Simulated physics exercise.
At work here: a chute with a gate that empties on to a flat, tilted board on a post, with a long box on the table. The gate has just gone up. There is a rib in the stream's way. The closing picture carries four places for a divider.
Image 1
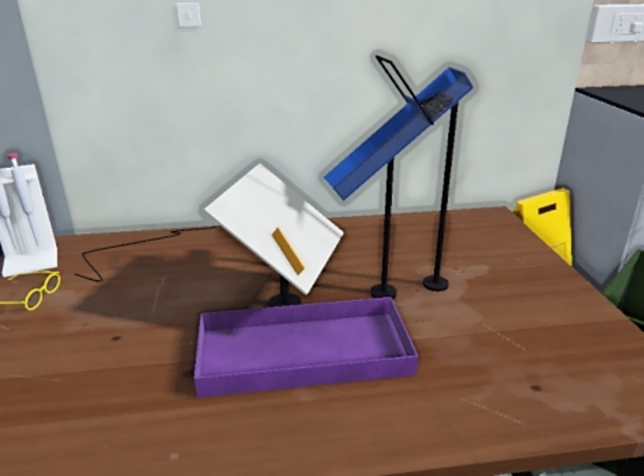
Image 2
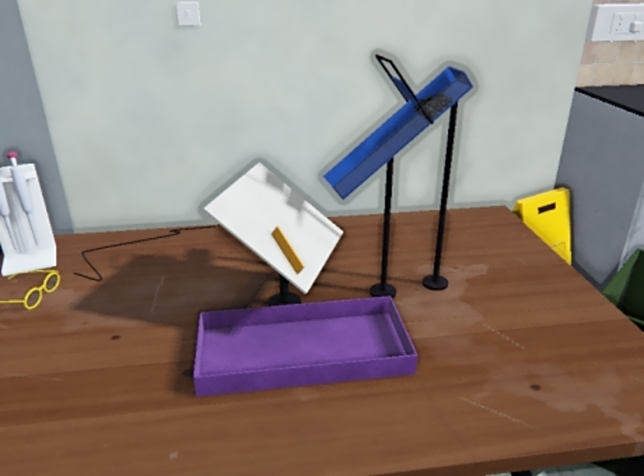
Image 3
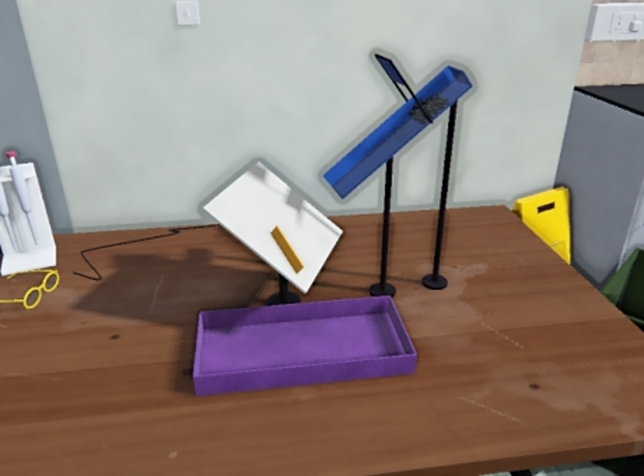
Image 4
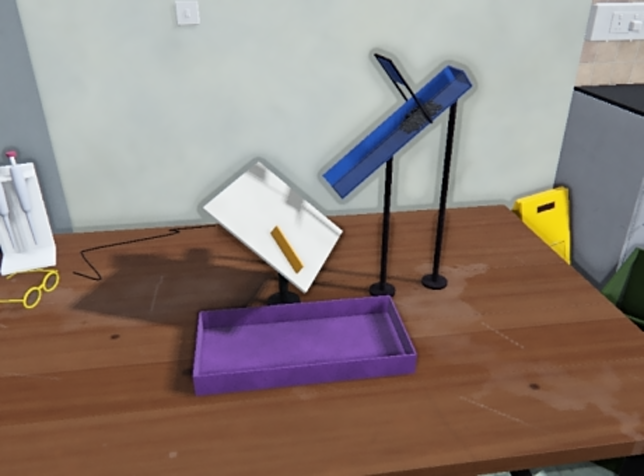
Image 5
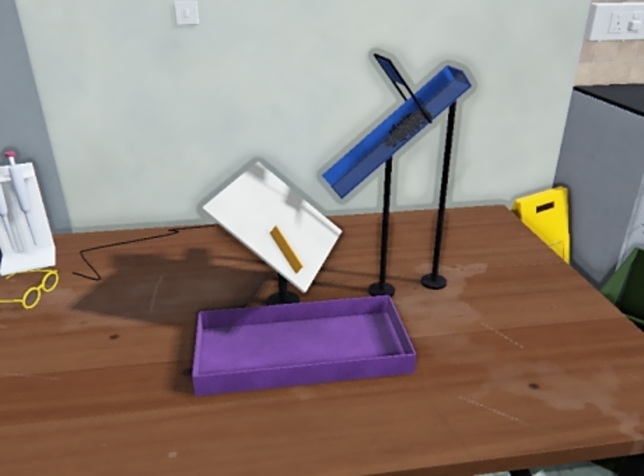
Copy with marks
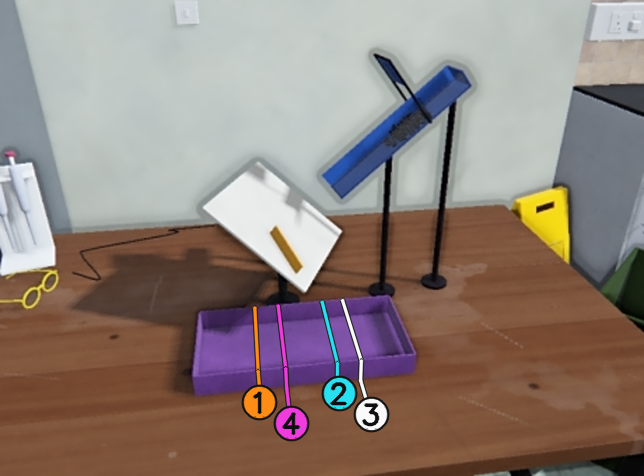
On a wooden table, a blue chute on black posts slanted above a tilted white board and an empty purple box, and a small dark clump slid a short way down the chute.
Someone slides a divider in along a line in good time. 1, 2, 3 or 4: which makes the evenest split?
3 is best.
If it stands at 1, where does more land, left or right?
Right.
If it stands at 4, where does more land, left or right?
The right side.
On the marked copy, line 1 crosses the front rim at (258, 370); line 2 crosses the front rim at (337, 362); line 3 crosses the front rim at (361, 360); line 4 crosses the front rim at (285, 367).
With 1, of what is caught, none on the left of the divider, all on the right.
With 2, of what is caught, a stray few on the left of the divider, nearly all on the right.
With 3, of what is caught, about two thirds on the left of the divider, about a third on the right.
With 4, of what is caught, none on the left of the divider, all on the right.
